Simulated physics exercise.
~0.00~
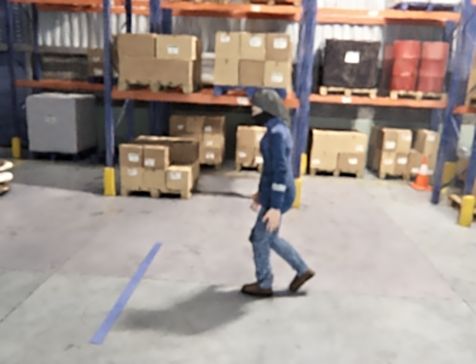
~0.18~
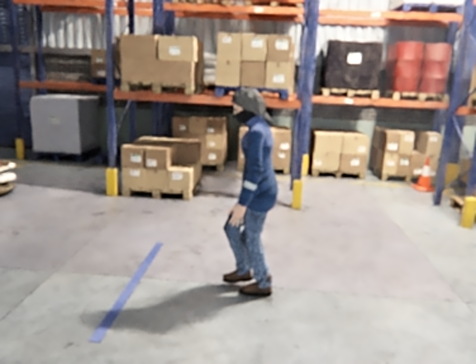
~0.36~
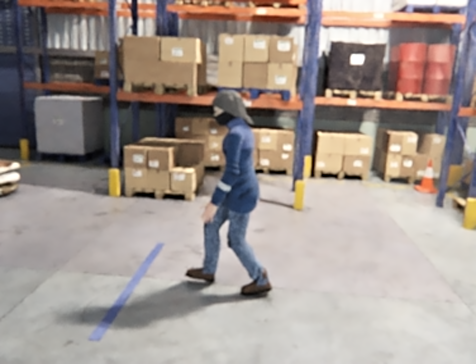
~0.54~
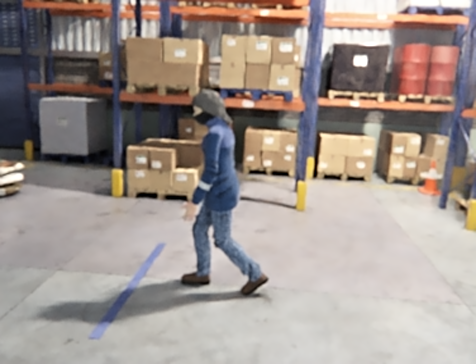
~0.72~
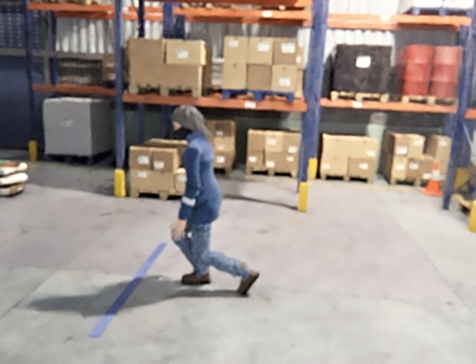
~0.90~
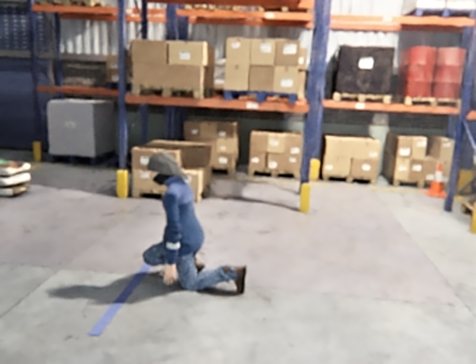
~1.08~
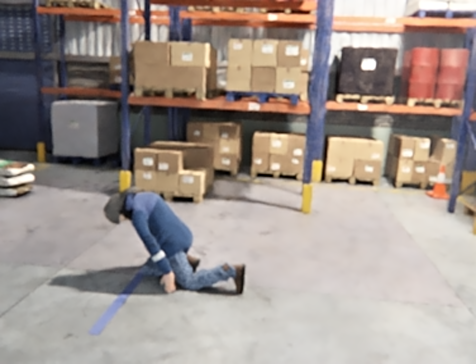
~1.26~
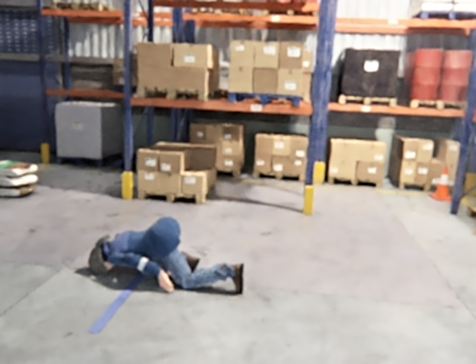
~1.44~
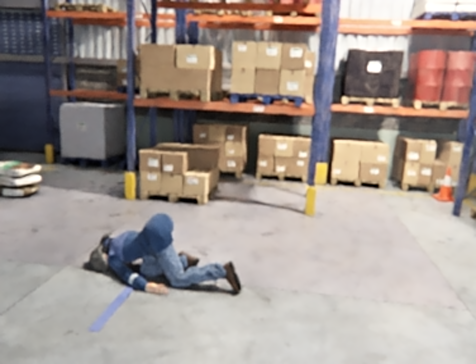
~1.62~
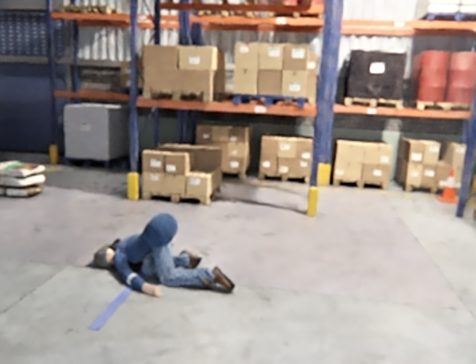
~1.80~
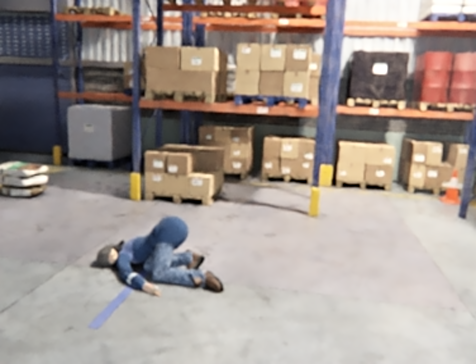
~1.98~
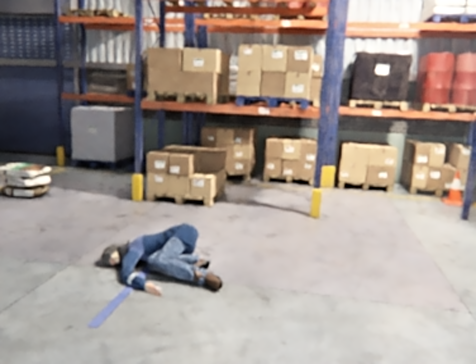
A person in a dark head covering, blue jacket, jeans and brown shoes walks left across a grey warehouse floor towards a blue strip, seen from slightly above and to the side as the view drifts a little. Behind stand blue and orange racks holding cardboard boxes, with red drums at the right and a grey block at the left. Nearing the strip, the person's knees buckle and they drop to them. The body pitches forward, head down, onto the floor, then the raised hips roll down. The person ends lying still, head across the strip, hips short of it.
